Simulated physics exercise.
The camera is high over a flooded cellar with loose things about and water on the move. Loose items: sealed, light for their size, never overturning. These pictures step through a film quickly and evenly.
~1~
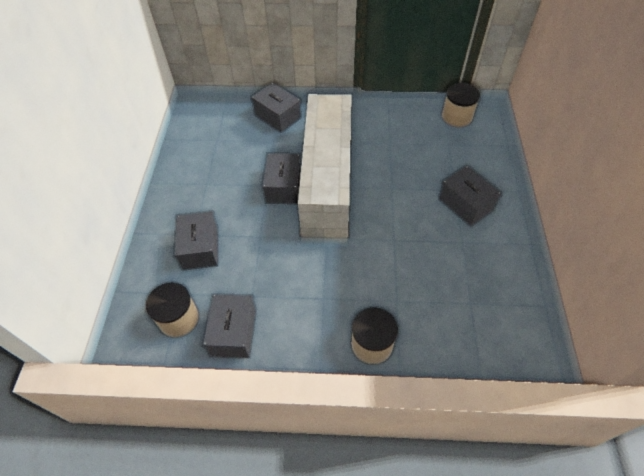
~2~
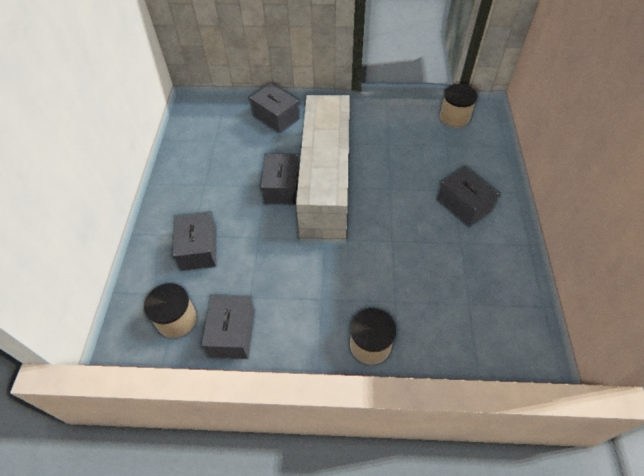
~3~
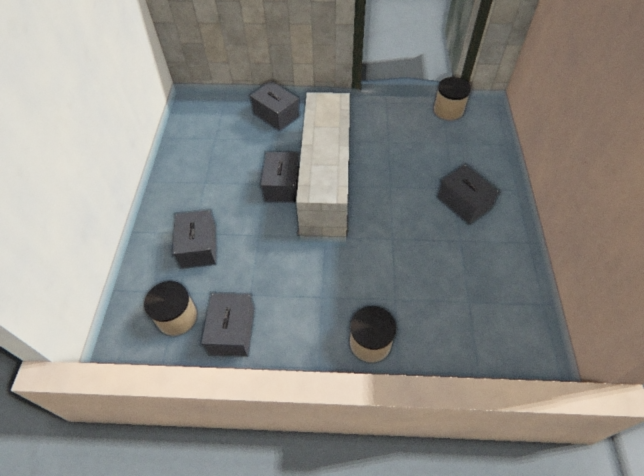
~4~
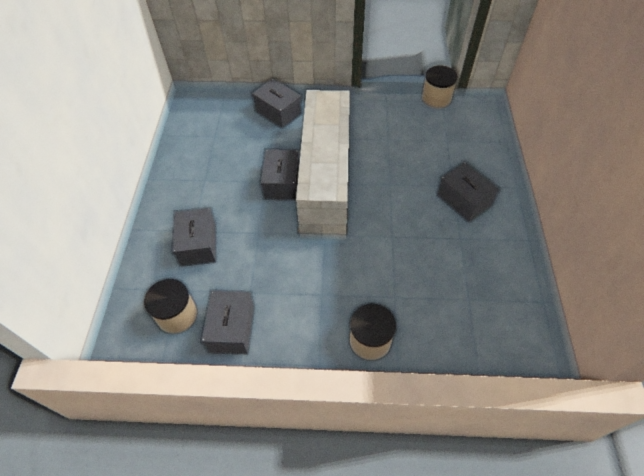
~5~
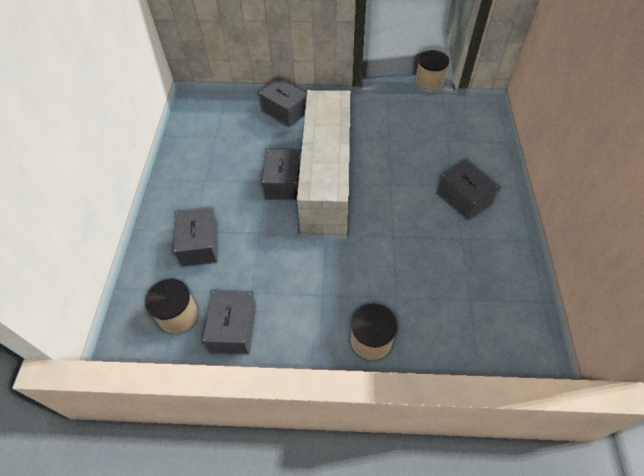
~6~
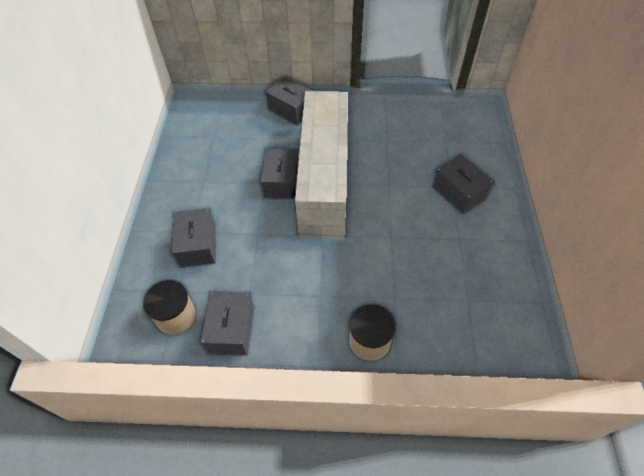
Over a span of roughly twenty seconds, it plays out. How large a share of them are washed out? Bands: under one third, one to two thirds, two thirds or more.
It falls in the central third.
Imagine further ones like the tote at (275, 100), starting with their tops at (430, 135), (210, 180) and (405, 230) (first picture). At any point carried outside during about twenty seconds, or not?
Okay, one at a time: Gets out, next does not get out, last gets out.
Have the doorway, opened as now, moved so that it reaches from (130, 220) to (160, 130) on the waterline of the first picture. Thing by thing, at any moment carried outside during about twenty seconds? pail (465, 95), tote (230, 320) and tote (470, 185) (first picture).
Turn by turn - stays put, departs, stays put.
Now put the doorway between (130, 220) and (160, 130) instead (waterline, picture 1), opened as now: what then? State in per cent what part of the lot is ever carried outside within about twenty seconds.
Around 60 in a hundred.
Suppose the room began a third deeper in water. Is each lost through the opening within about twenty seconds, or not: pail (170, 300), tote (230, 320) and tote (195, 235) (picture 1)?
For the three, in the order given: Remains in the room, remains in the room and remains in the room.
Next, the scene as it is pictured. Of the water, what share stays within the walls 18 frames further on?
Estimate: Roughly 68 %.
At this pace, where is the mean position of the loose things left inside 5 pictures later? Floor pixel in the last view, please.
I'd put it around pixel (311, 228).
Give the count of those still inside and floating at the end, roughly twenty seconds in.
In total, 4.
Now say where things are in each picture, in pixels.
A tote at (276, 98) floats; a tote at (472, 187) floats; 0 of 8 have shifted, in the first picture.
A tote at (274, 99) floats; a tote at (470, 188), afloat; 0 of 8 have shifted, in the second picture.
A tote at (274, 97), afloat; a tote at (470, 186), afloat; 1 of 8 have shifted, in the third picture.
A tote at (276, 94) floats; a tote at (470, 183) floats; 1 of 8 have shifted, in the fourth picture.
A tote at (283, 93), afloat, close to its start; a tote at (470, 181), afloat, close to its start; 2 of 8 have shifted, in the fifth picture.
A tote at (290, 92) floats, close to its start; a tote at (465, 176), afloat, close to its start; 3 of 8 have shifted, in the sixth picture.
A moment on, 1 of 8 are out; 7 afloat.
Next, 3 of 8 are out; 5 afloat.
Later, 3 of 8 are out; 5 afloat.
In the end, 4 of 8 are out; 4 afloat.
